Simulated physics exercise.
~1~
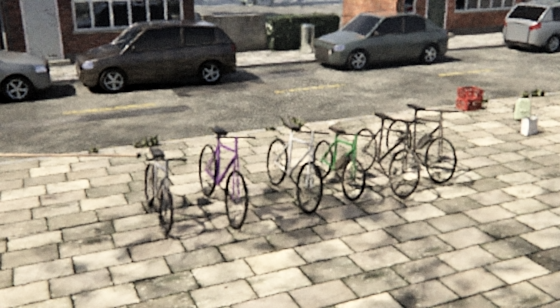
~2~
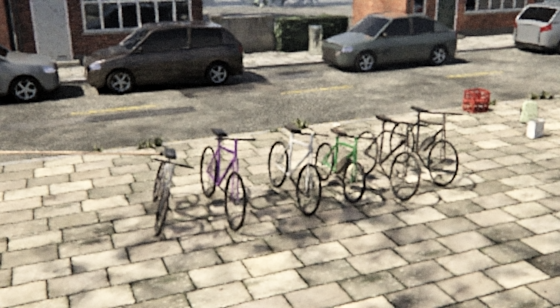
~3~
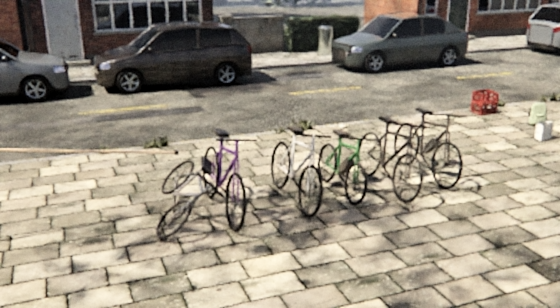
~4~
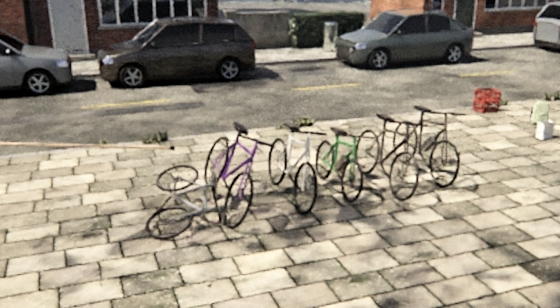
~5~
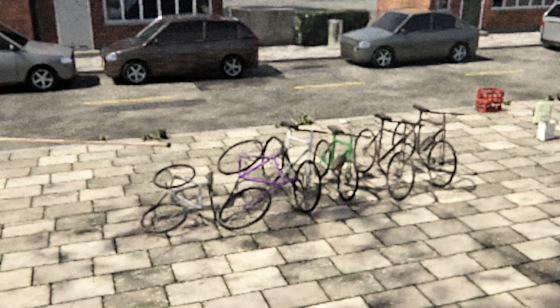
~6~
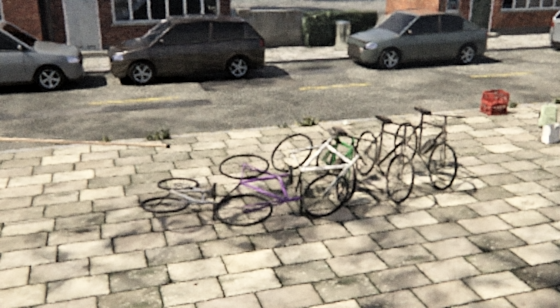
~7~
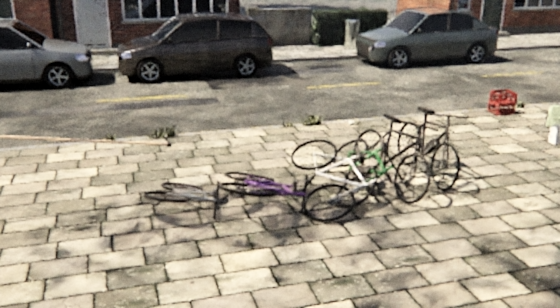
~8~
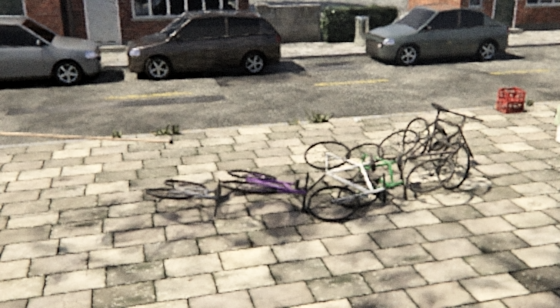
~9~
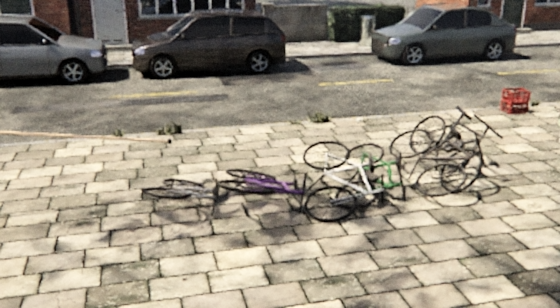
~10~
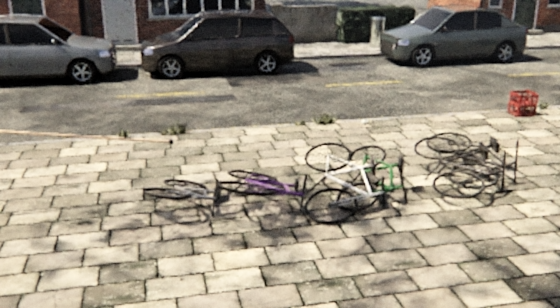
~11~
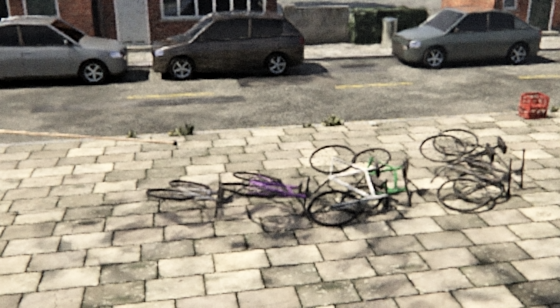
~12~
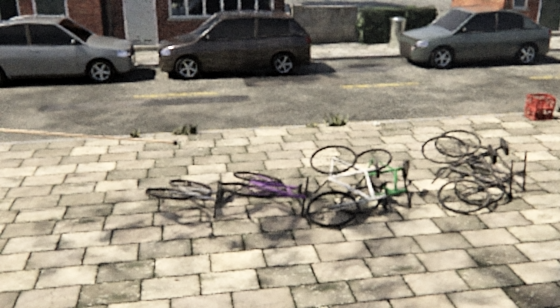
In the video, six bicycles stand in a row on a paved roadside near parked cars, until the leftmost tips over and the purple, white, green and remaining dark ones topple in turn from left to right, leaving all of them down on the paving, some overlapping.
